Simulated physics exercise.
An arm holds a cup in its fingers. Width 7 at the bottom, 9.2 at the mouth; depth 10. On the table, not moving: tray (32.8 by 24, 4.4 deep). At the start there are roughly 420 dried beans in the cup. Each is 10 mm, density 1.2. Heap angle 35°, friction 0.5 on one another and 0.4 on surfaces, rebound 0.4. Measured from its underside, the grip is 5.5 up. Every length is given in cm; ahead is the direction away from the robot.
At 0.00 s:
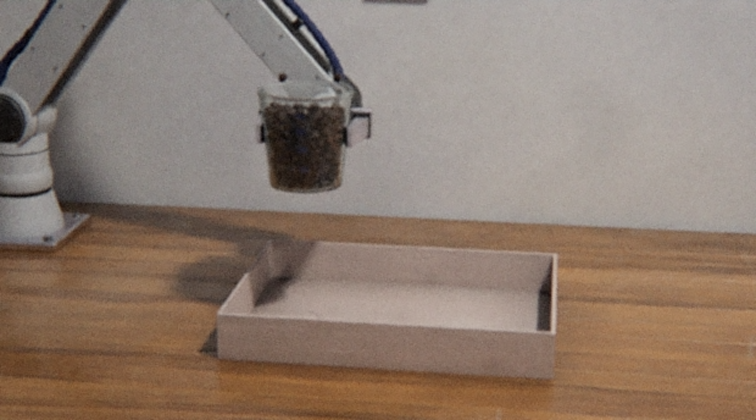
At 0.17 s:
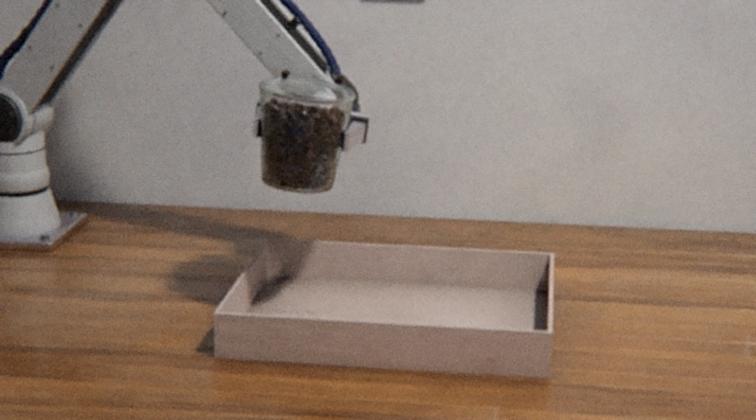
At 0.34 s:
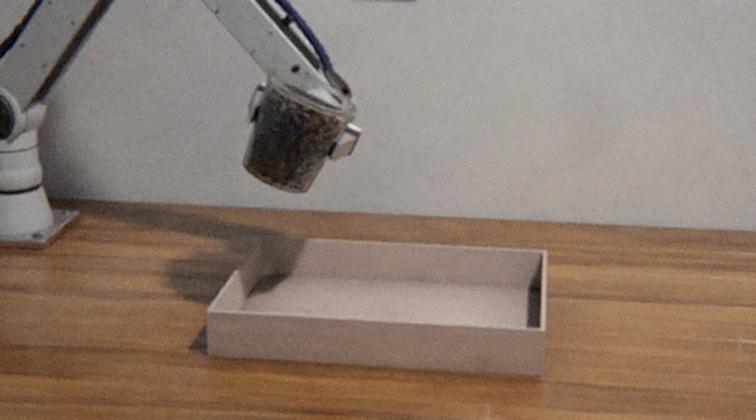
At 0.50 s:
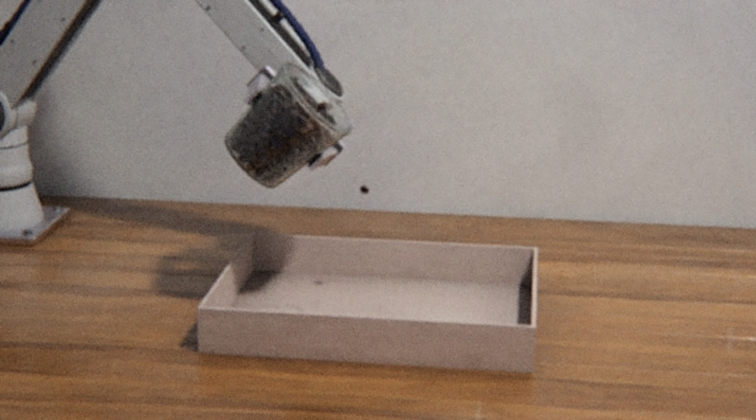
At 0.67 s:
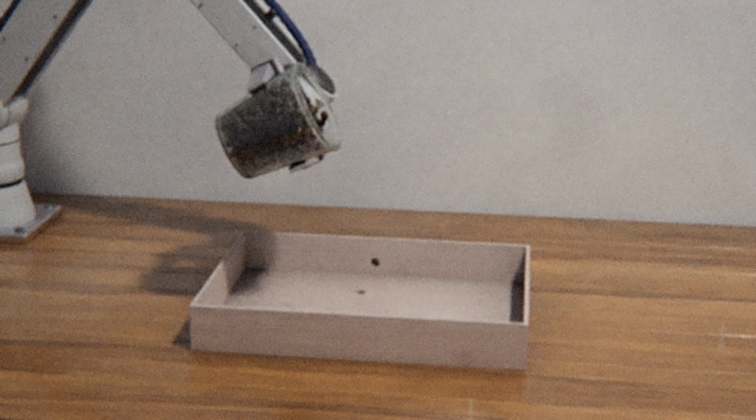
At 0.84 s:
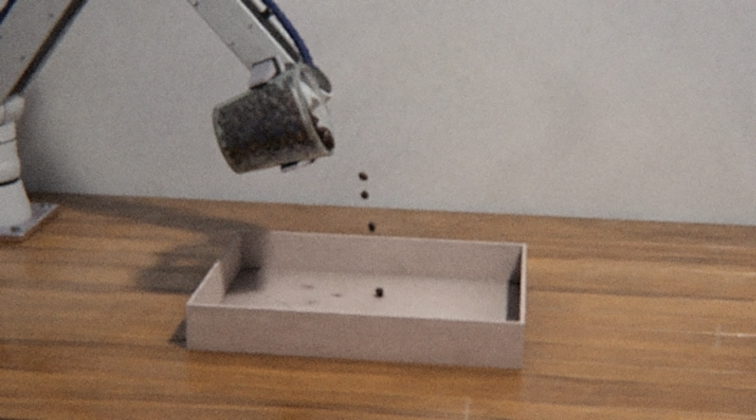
Robot arm tilting a clear cup of dark beans to the right above a shallow tray, a few beans dropping out.
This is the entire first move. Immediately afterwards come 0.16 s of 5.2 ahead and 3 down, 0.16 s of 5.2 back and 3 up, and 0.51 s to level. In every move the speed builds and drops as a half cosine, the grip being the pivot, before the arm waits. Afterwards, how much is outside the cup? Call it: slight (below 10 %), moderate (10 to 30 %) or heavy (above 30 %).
Moderate.
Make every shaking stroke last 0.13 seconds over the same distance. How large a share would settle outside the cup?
In that case about 25 in a hundred.
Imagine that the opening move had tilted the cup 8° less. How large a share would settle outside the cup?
Expected: Around 10 %.
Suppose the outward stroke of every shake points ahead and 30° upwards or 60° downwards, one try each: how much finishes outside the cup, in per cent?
Some 50 and 5 per cent.
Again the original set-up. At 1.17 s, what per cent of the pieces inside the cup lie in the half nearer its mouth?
Around 45 in a hundred.
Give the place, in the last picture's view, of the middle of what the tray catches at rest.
Approximately (399, 309) in pixels.
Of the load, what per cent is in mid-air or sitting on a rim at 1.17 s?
Reading at that time: Some 10 per cent.
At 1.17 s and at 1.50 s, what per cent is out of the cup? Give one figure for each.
15, then 20.
After 1.17 s, tilted 69° forward, highest piece 23 above the table; 350 in the cup, 30 in the tray, 41 in flight or on a rim.
After 1.50 s, tilted 17° forward, highest piece 24 above the table; 343 in the cup, 78 in the tray.
After 1.87 s, level, highest piece 25 above the table; 343 in the cup, 78 in the tray.
After 2.92 s, level, highest piece 25 above the table; 343 in the cup, 78 in the tray.
In the end, 343 in the cup, 78 in the tray. That is 19 % outside the cup.
